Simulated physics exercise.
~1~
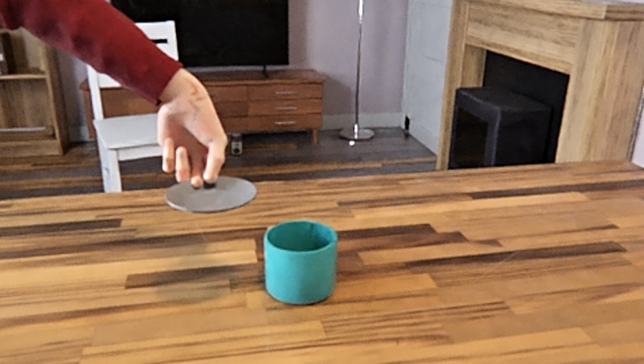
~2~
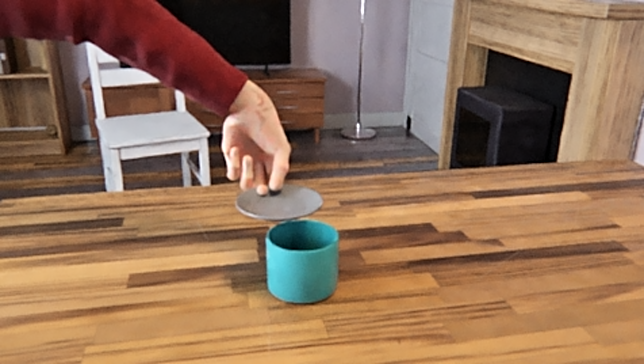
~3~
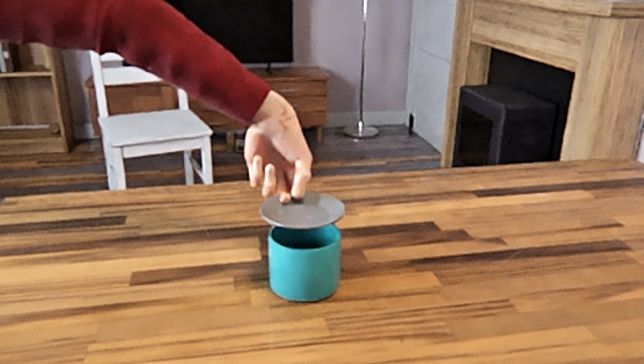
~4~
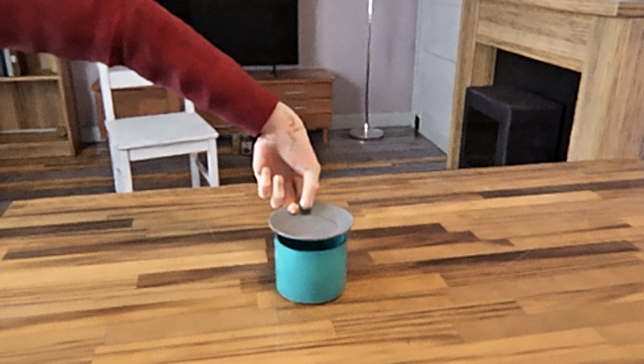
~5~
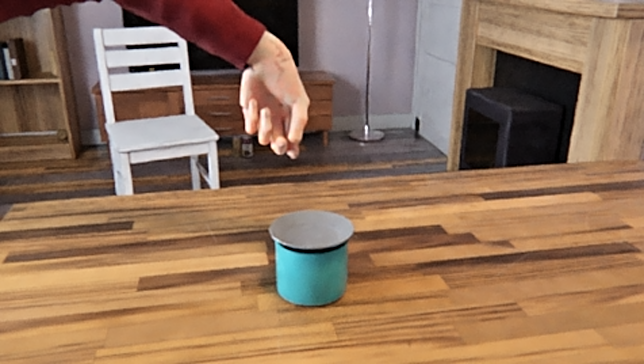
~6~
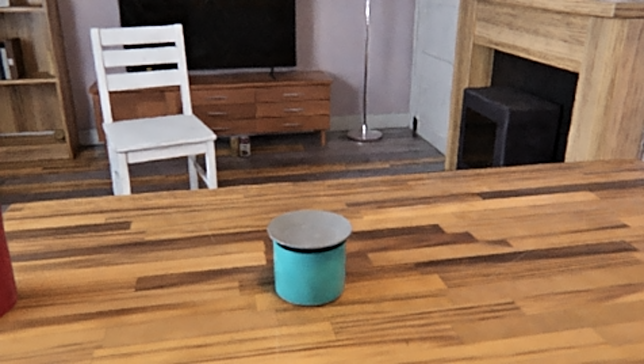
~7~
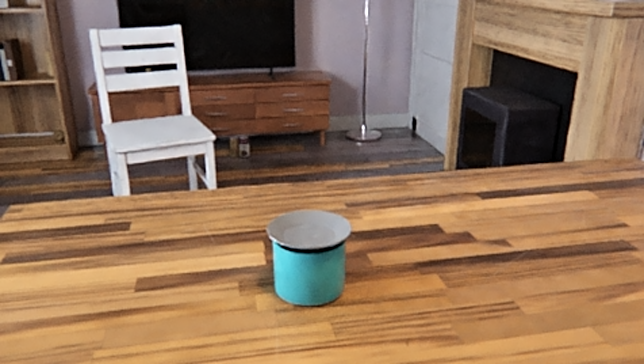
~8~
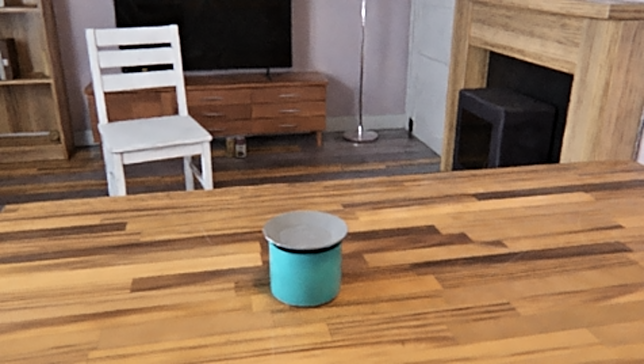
In a living room with a white chair, a television and a fireplace in the background, a small teal pot stands open on a striped wooden table. A hand in a dark red sleeve reaches in from the left, holding a flat grey saucer by its underside knob or centre. It carries the saucer to the right until it hovers over the pot, then lowers it onto the rim. The fingers let go, and the arm draws back to the left and out of view. The saucer stays in place, resting on top and covering the pot like a lid.
